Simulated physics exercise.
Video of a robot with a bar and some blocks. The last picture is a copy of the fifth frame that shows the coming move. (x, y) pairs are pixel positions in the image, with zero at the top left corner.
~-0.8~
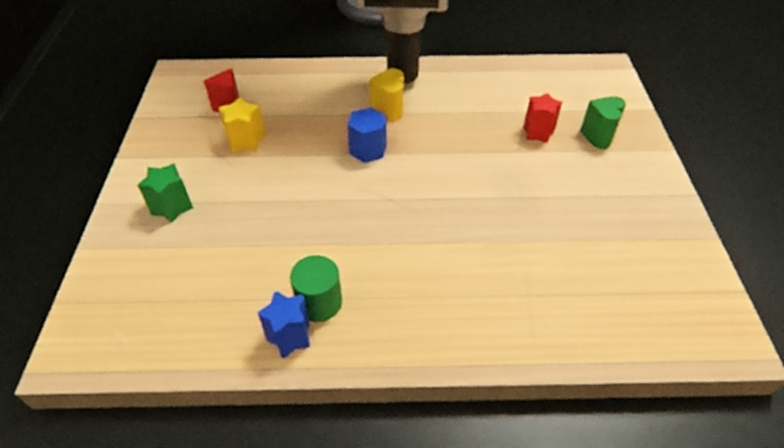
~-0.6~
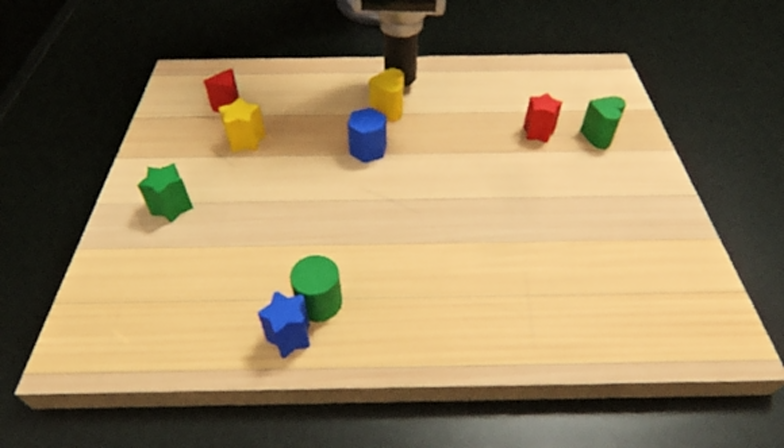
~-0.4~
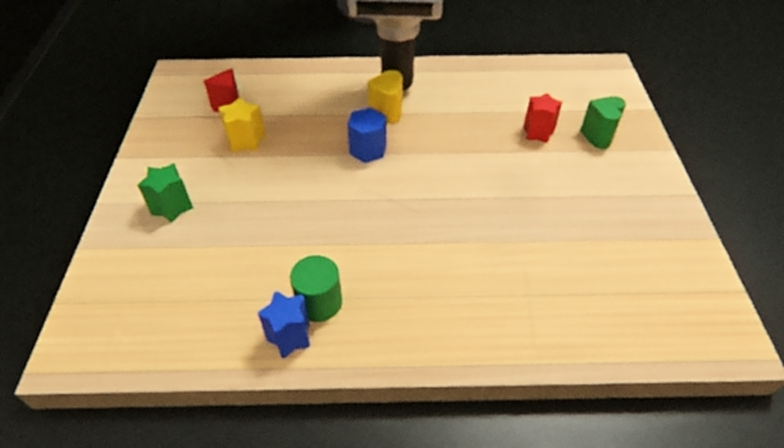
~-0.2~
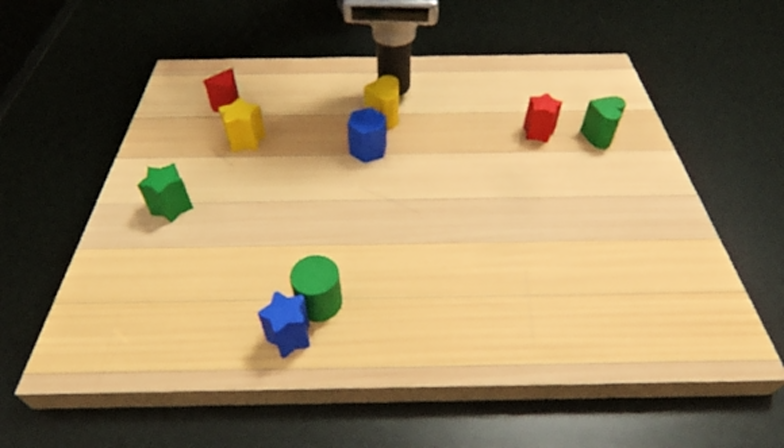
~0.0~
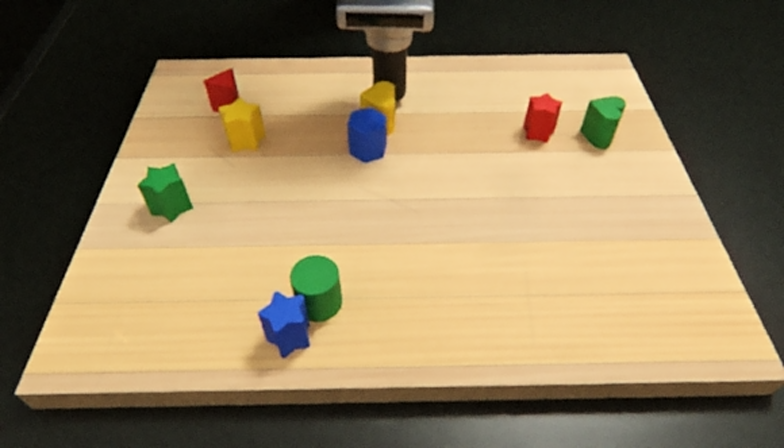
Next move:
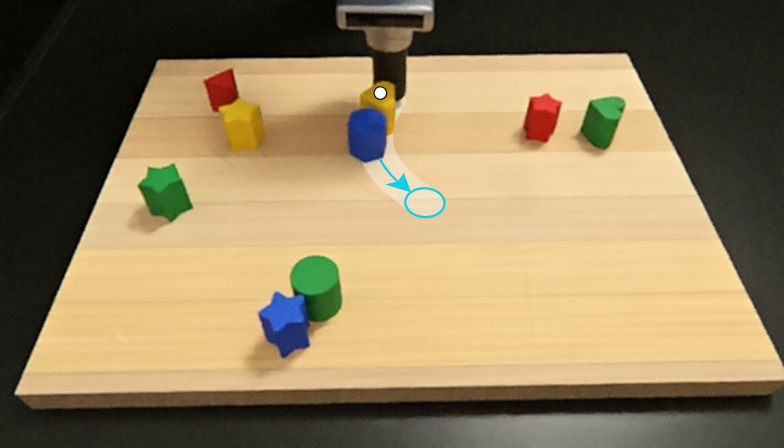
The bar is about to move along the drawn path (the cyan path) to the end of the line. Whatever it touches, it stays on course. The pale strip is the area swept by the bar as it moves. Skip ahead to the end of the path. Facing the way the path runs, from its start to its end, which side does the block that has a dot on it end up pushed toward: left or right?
Seen from start to end, it moves right.
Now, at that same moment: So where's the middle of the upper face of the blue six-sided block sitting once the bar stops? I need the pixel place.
Roughly at (338, 184).
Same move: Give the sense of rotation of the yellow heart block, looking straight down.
It swings round clockwise.
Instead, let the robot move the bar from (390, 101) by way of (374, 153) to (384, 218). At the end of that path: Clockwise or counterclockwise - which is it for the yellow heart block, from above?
Viewed from the top, it goes clockwise.
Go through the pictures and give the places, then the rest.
The first picture shows bar's lower end at (403, 75); blue six-sided block at (367, 120); yellow heart block at (389, 79).
The second picture shows bar at (400, 79); blocks still.
The third picture shows bar at (397, 83); yellow heart block at (388, 81).
The fourth picture shows bar at (394, 88); yellow heart block at (384, 87).
The fifth picture shows bar at (390, 94); blue six-sided block at (367, 120); yellow heart block at (380, 93).
Drawn move, from (390, 101) via (376, 133) and (387, 170), ending at (425, 202); the dot is on the yellow heart block.
The first path, step by step. One third of the way, bar at (375, 126); blue six-sided block at (355, 150), turned 40° clockwise; yellow heart block at (374, 129), turned 25° anticlockwise.
Two thirds of the way, bar at (387, 163); blue six-sided block at (339, 181), turned 70° clockwise; yellow heart block at (373, 168).
At the end, bar at (425, 195); blue six-sided block at (338, 184), turned 85° clockwise; yellow heart block at (380, 183), turned 60° clockwise.
